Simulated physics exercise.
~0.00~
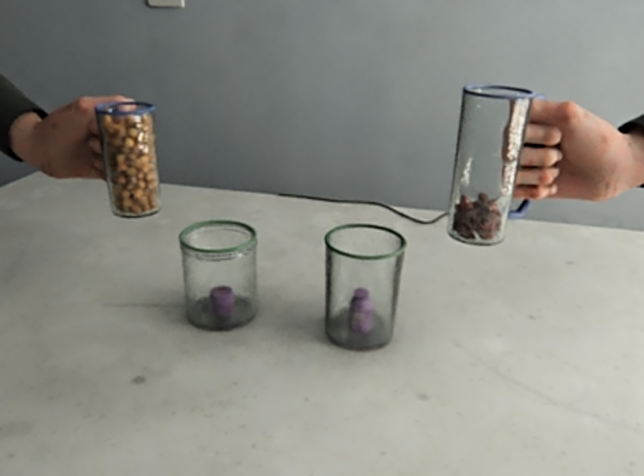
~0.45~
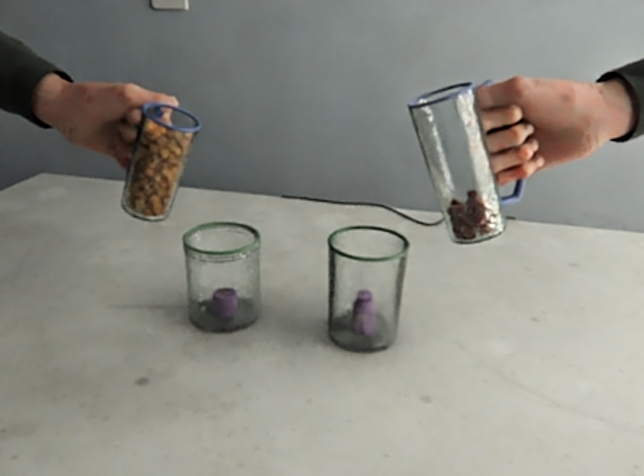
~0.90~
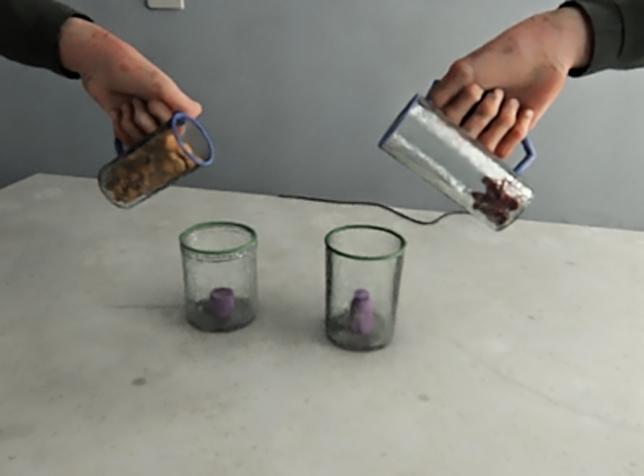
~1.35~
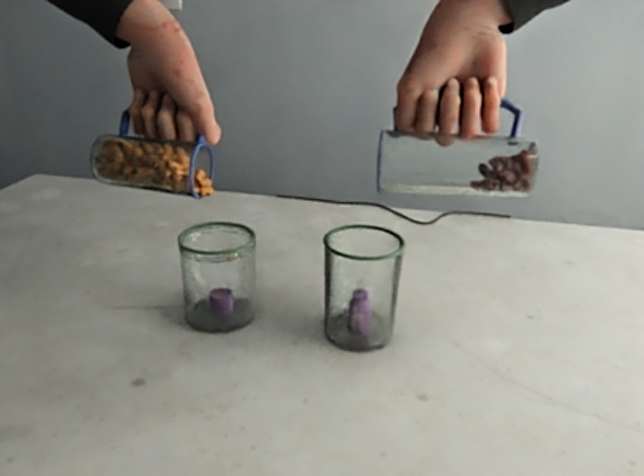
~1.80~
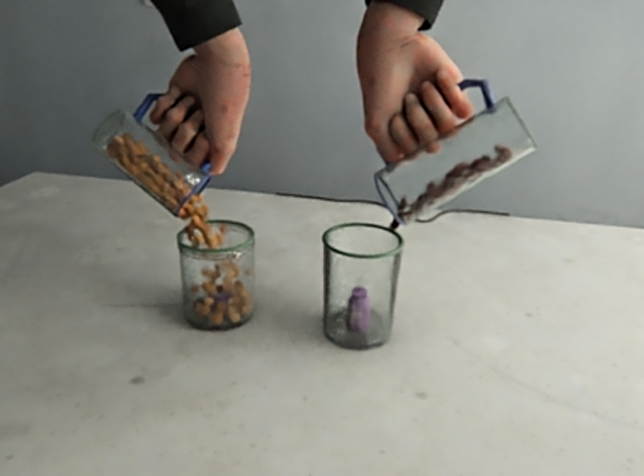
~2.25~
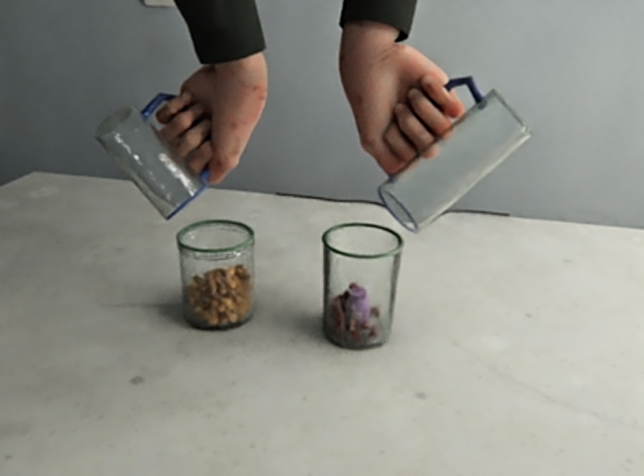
Two hands hold clear, blue-rimmed cups above a pale grey table, seen from slightly above against a grey-blue wall, the left cup full of golden-brown pieces and the right holding a few dark reddish ones. Below stand two green-rimmed glasses, the right one taller, each with a small purple object inside. The hands tip the cups until they lie on their sides. Tilting further, the left cup pours first, its pieces tumbling into the left glass, while the dark ones slide toward their rim. Finally both cups are empty, the left object is buried, and the right one still shows above a shallow dark layer.
